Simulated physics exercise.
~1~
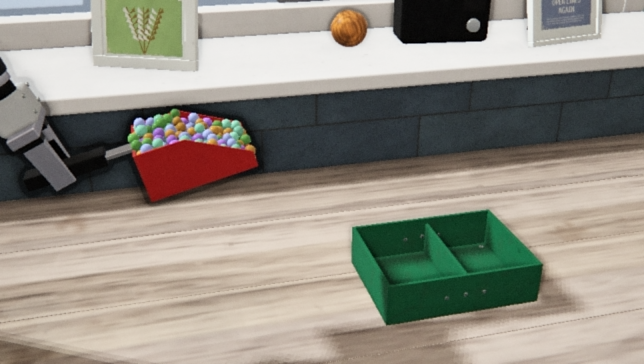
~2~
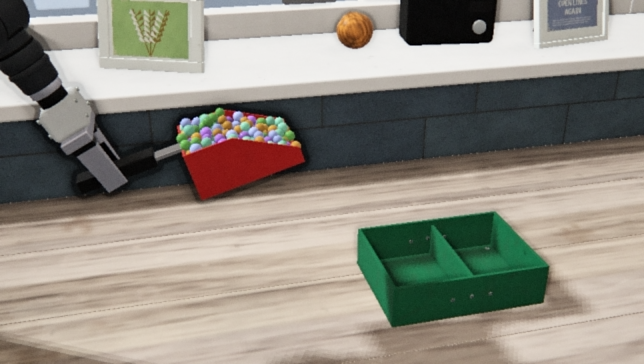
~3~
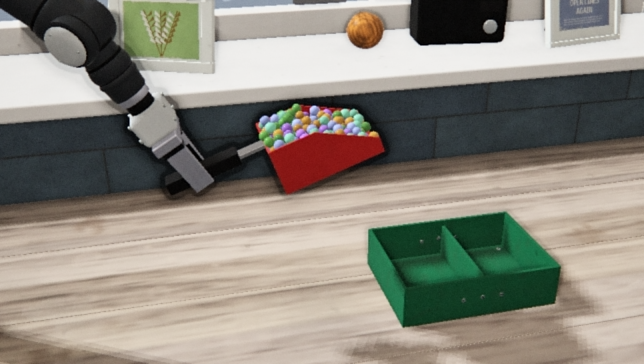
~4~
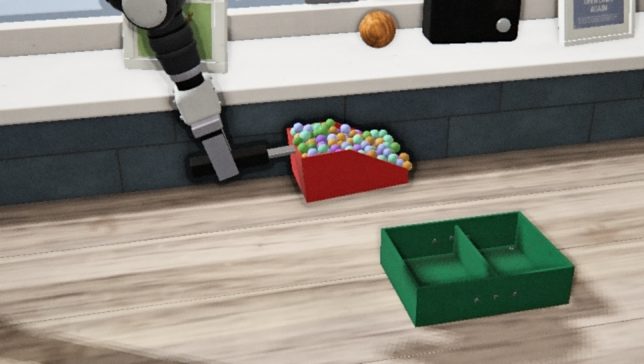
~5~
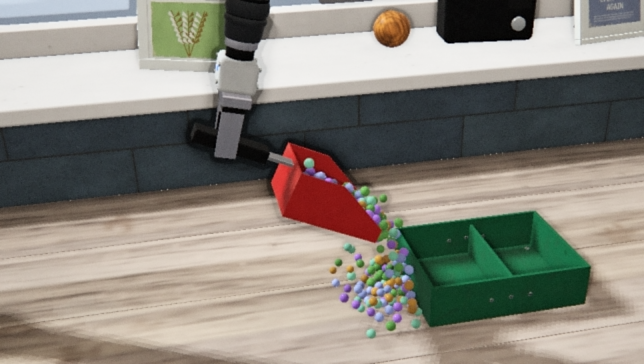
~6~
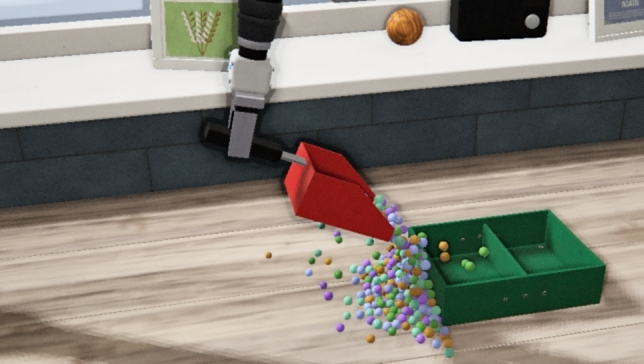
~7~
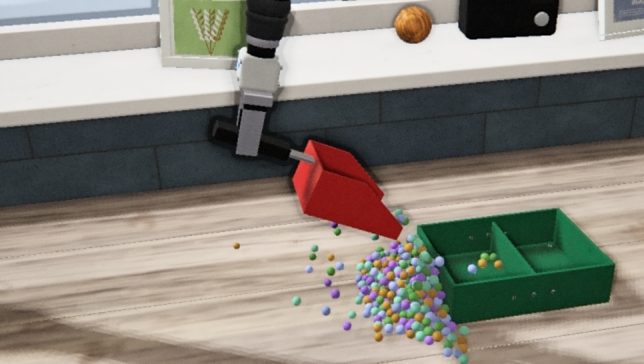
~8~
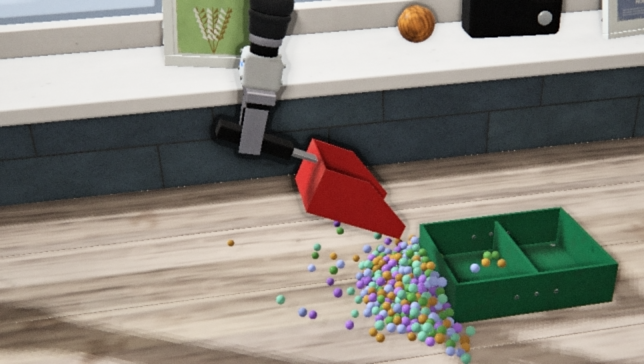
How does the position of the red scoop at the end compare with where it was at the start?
At the start the scoop is at the left, well away from the green box. By the end it is farther right and slightly lower, with its tipped front edge close to the box's left side.
Robot arm carrying a red scoop of colourful balls rightward, tipping it and spilling most onto the table beside a green box.
